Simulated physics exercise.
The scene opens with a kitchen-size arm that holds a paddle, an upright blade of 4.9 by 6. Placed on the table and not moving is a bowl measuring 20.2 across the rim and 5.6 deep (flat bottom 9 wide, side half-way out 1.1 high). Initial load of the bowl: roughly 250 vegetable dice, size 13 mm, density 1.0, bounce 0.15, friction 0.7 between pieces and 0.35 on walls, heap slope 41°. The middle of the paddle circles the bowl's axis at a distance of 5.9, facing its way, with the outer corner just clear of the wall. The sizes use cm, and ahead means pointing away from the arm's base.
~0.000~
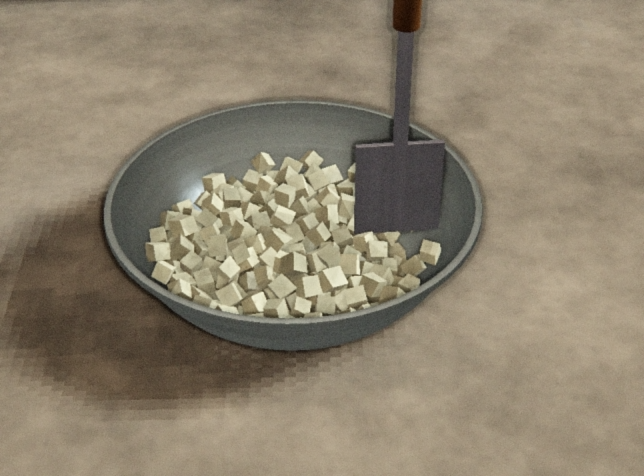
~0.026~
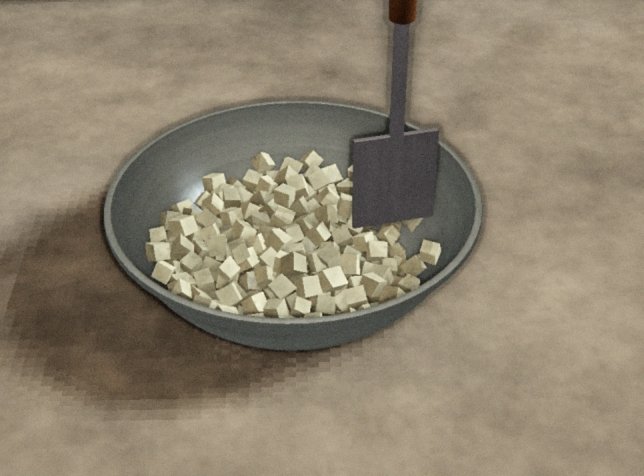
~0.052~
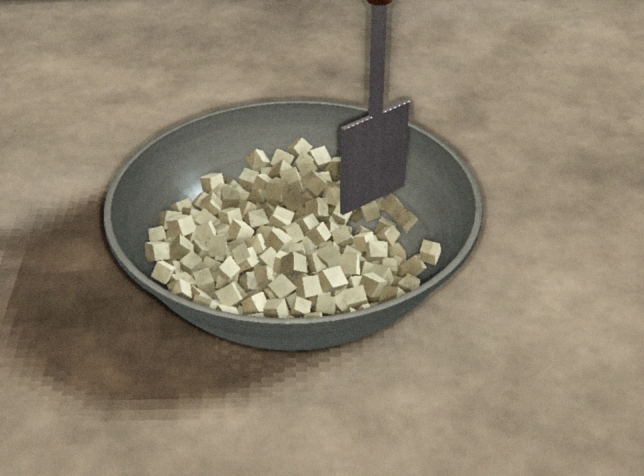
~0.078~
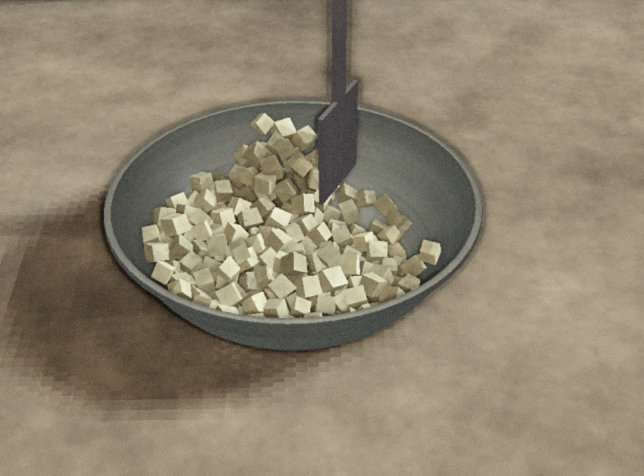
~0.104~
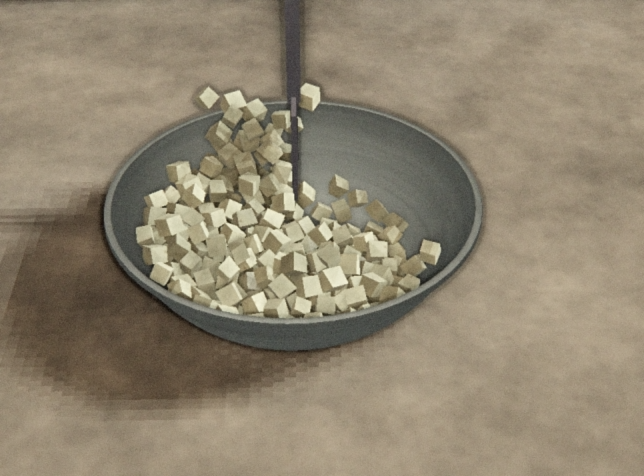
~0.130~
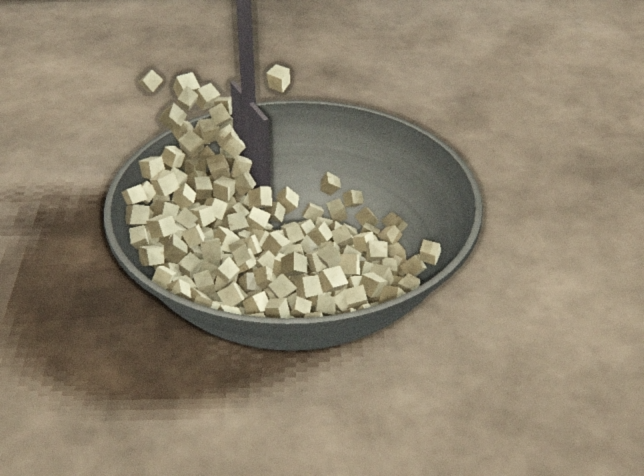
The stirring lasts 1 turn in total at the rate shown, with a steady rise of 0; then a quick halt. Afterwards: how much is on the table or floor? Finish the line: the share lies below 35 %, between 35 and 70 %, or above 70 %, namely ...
... between 35 and 70 %.
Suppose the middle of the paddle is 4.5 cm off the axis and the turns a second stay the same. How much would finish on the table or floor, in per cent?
Then about 50 %.
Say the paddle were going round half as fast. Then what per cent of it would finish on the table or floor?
20 per cent.
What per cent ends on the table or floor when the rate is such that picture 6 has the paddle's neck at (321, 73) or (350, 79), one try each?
Near 25 per cent for the first, near 20 per cent for the second.
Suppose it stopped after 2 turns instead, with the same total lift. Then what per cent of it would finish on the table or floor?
60 %.
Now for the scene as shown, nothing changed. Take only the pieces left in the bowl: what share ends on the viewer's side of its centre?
About 35 %.
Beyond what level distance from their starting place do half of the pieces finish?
Near 13 cm.
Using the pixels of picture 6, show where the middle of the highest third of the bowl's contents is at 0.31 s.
The centre is roughly (425, 242).
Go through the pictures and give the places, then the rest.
The first frame shows paddle neck at (402, 120), 0° round; upper third of the load around (283, 238), from x 155 to 430, top at y 160; 248 in the bowl.
The second frame shows paddle neck at (398, 111), 9° round; upper third of the load around (283, 238), from x 155 to 430, top at y 160.
The third frame shows paddle neck at (376, 91), 32° round; upper third of the load around (282, 234), from x 155 to 430, top at y 150.
The fourth frame shows paddle neck at (339, 76), 58° round; upper third of the load around (272, 229), from x 150 to 430, top at y 125.
The fifth frame shows paddle neck at (293, 71), 85° round; upper third of the load around (244, 212), from x 145 to 430, top at y 95.
The sixth frame shows paddle neck at (248, 77), 111° round; upper third of the load around (207, 206), from x 135 to 430, top at y 80; 245 in the bowl, 3 in flight or on the tool.
After 0.22 s, 202° round, highest piece 10 above the table; 215 in the bowl, 33 in flight or on the tool.
After 0.31 s, 294° round, highest piece 11 above the table; 173 in the bowl, 13 on the table or floor, 62 in flight or on the tool.
After 0.56 s, 0° round, highest piece 6 above the table; 132 in the bowl, 116 on the table or floor.
After 1.26 s, 0° round, highest piece 6 above the table; 132 in the bowl, 116 on the table or floor.
At rest, 132 in the bowl, 116 on the table or floor. That is 47 % on the table or floor.
